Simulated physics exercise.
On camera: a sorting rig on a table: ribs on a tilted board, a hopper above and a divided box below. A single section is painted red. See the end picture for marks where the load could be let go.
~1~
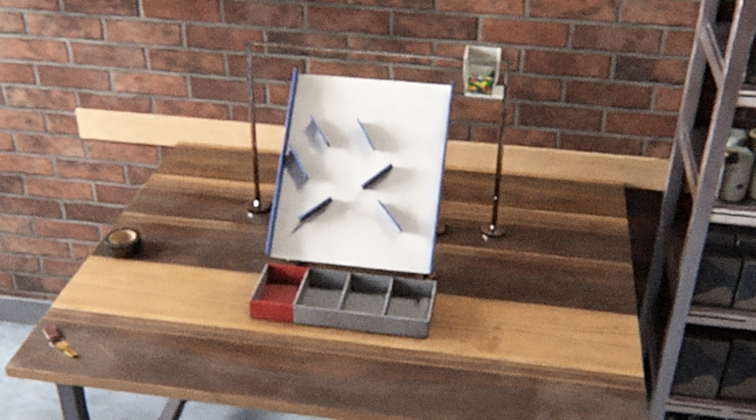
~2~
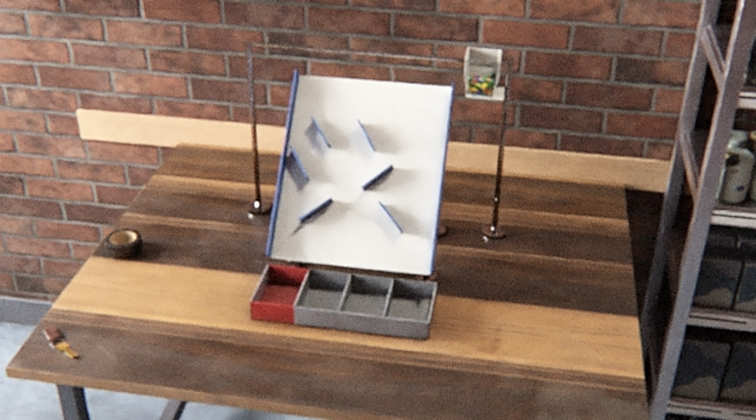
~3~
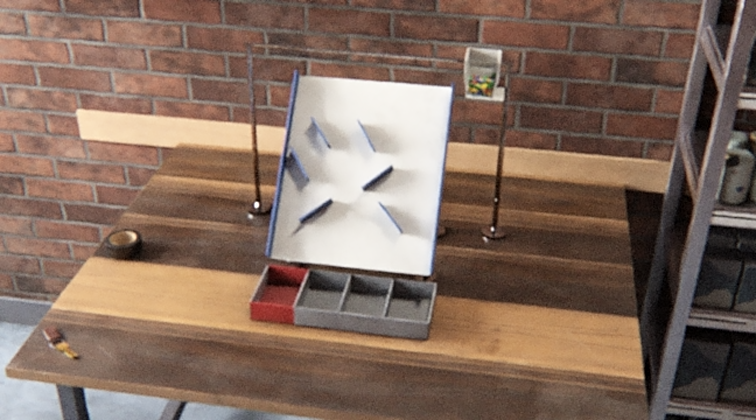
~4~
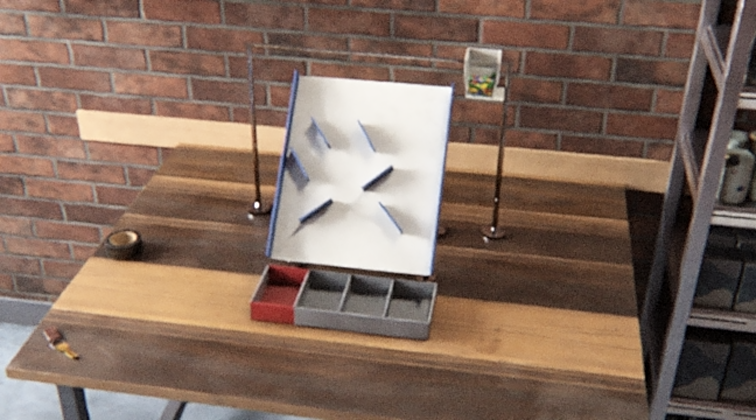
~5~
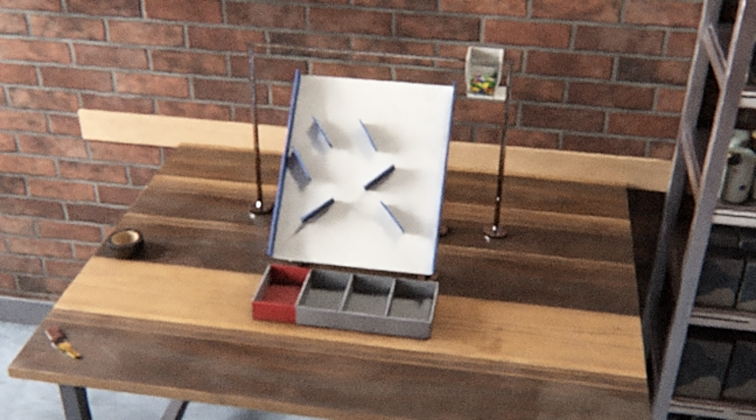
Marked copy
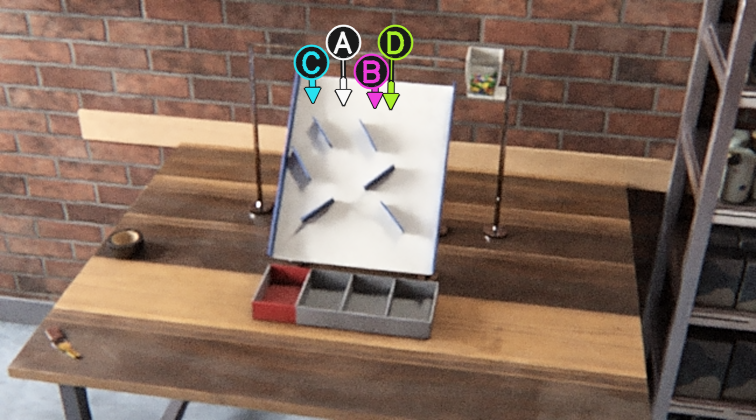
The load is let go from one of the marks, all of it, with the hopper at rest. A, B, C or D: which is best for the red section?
Take C.
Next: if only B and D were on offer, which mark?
Mark B.
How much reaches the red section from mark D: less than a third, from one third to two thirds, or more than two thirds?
Less than a third.
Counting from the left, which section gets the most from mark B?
The second from the left.
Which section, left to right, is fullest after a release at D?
It is the second one.
On the marked copy, mark A meets the board at (343, 99); mark B meets the board at (374, 102); mark C meets the board at (312, 97); mark D meets the board at (390, 103).
With A, a small part in the red section, most in other sections.
With B, a small part in the red section, most in other sections.
With C, about half in the red section, about a quarter in other sections, a small part held on the board.
With D, none in the red section, nearly all in other sections, a stray few held on the board.
